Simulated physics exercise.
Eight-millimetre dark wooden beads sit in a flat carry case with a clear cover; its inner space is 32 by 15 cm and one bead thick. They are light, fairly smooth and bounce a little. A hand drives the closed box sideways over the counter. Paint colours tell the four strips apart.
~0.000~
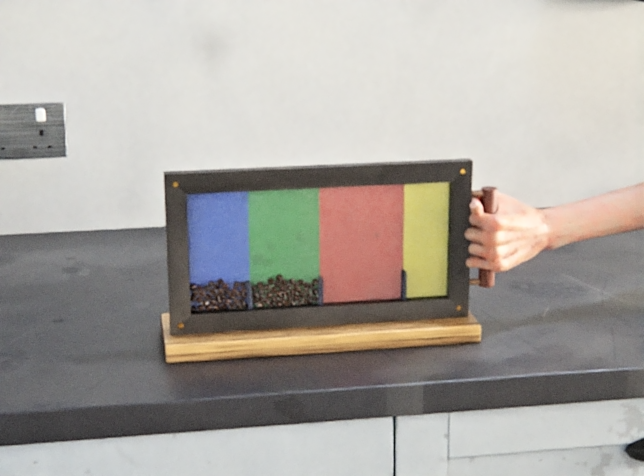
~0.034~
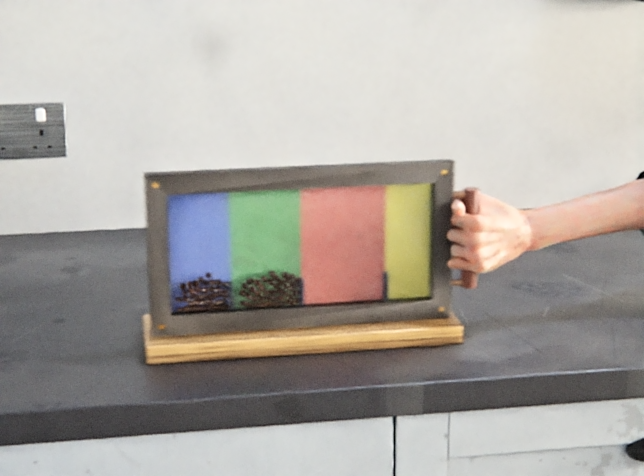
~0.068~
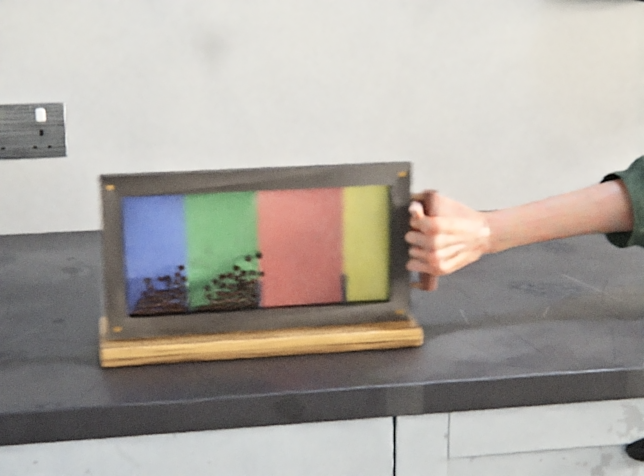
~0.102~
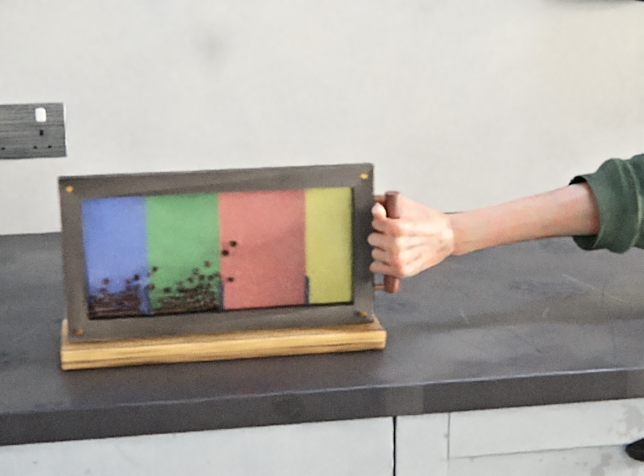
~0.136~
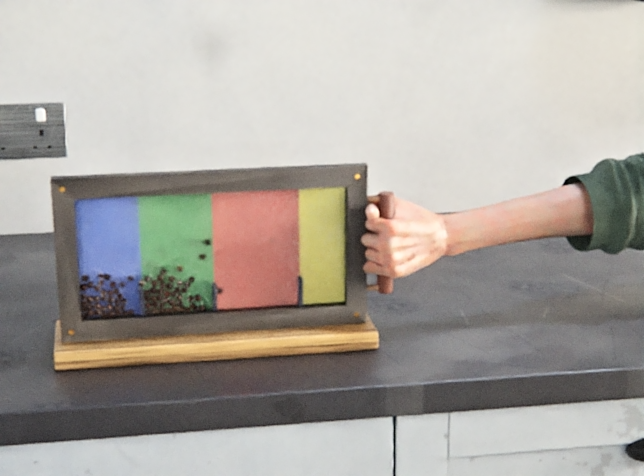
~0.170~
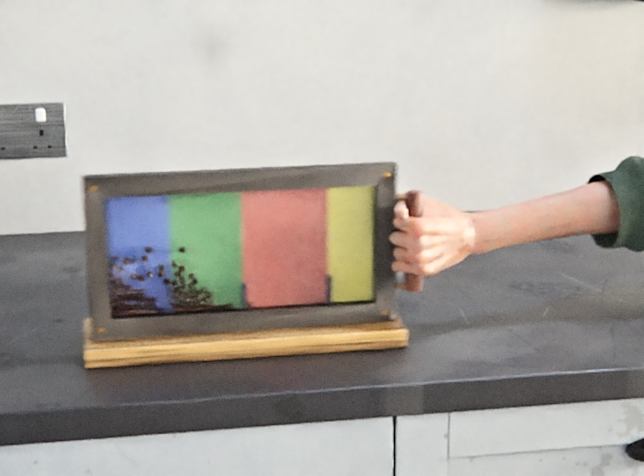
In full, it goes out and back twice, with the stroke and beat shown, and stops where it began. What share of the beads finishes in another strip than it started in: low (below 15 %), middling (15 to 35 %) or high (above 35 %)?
Answer: High.
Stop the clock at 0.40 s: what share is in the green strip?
About 30 per cent.
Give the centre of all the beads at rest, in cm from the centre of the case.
About 1 cm left and 6 cm below.
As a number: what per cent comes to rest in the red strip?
About 20 per cent.
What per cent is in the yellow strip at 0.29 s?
Some 0 per cent.
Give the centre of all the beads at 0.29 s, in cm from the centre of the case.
Some 6 cm left and 4 cm below.
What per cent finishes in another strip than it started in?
Roughly 45 per cent.
After 0.29 s, it is 3 cm to the left; the beads' middle is 6 cm left of and 4 cm below the centre; red 10 %, blue 40 %, green 55 %; 20 % have changed strip.
After 0.40 s, it is 12 cm to the left; the beads' middle is 4 cm left of and 5 cm below the centre; red 20 %, blue 35 %, green 30 %, yellow 10 %; 40 % have changed strip.
After 0.50 s, it is at its start; the beads' middle is 4 cm left of and 5 cm below the centre; red 15 %, blue 40 %, green 35 %, yellow 10 %; 40 % have changed strip.
All still by 1.4 s, it is at its start; red 20 %, blue 25 %, green 40 %, yellow 10 %; 45 % have changed strip.
